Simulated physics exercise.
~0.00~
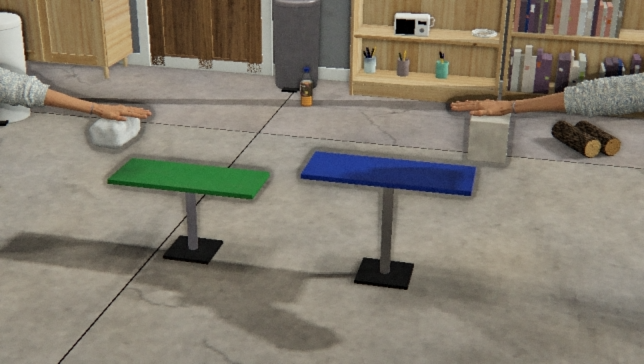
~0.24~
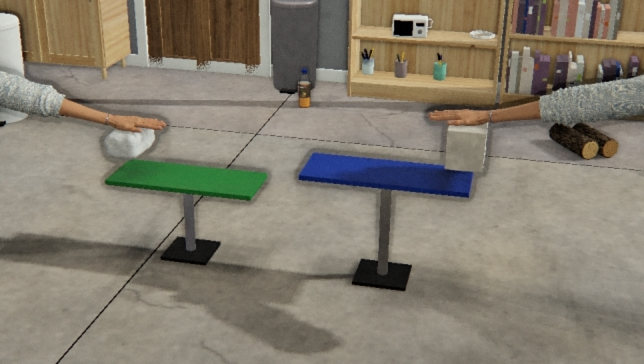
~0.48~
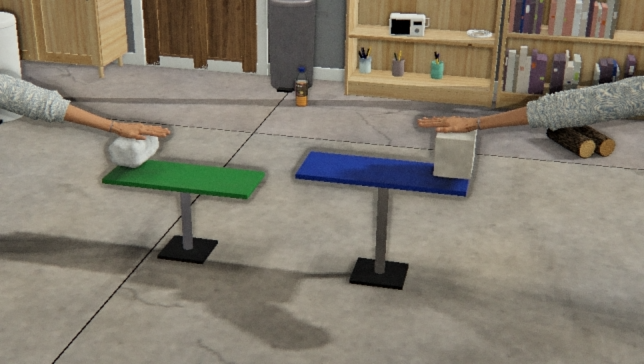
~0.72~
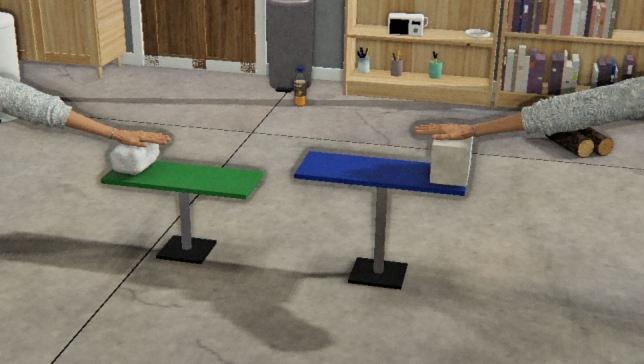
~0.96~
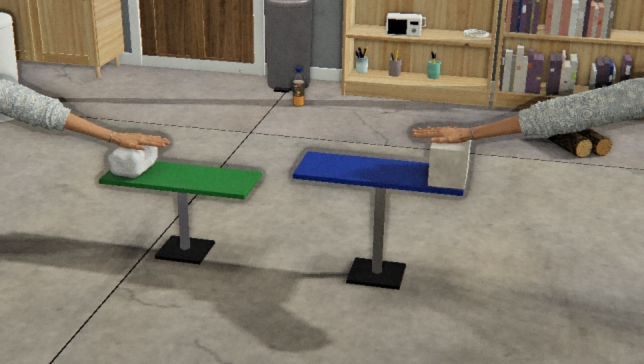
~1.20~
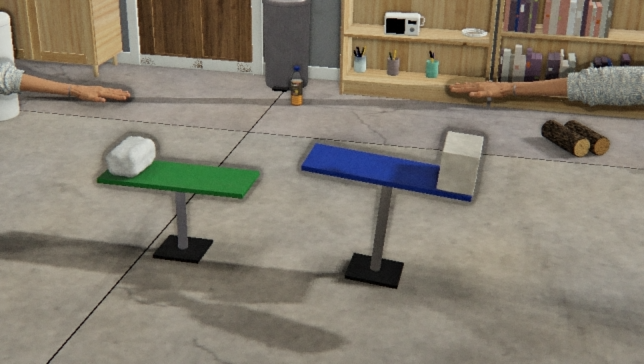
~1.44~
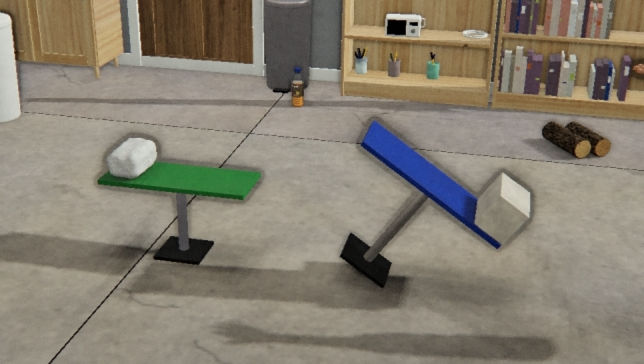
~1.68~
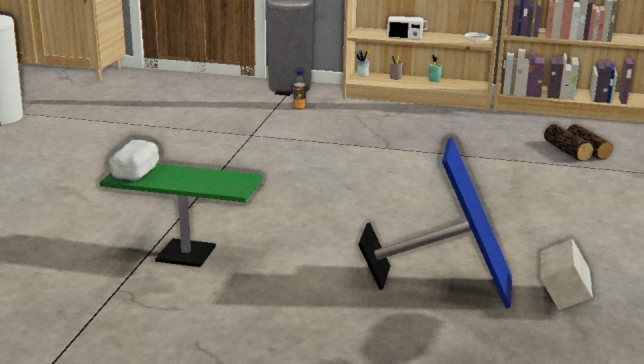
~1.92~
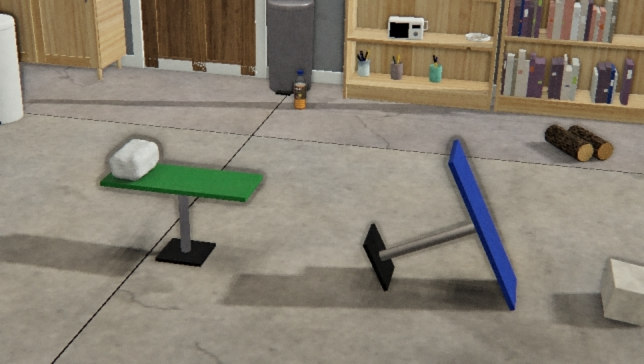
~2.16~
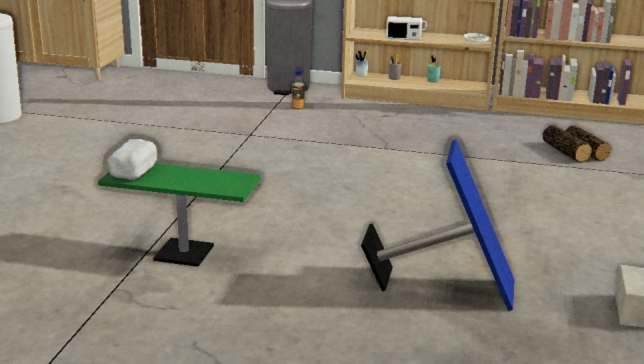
On the concrete floor of a room with wooden shelves along the back, a green side table and a blue stand stand side by side, each on a single post. Two arms in grey sleeves reach in from either side, lowering a lumpy white cushion onto the green table's left end and a pale slab onto the blue stand's right end. Both hands let go and draw back. The blue stand tips to the right, and the slab slides off and tumbles away across the floor. The blue stand ends toppled on its side, while the green table stays upright, still holding the cushion.
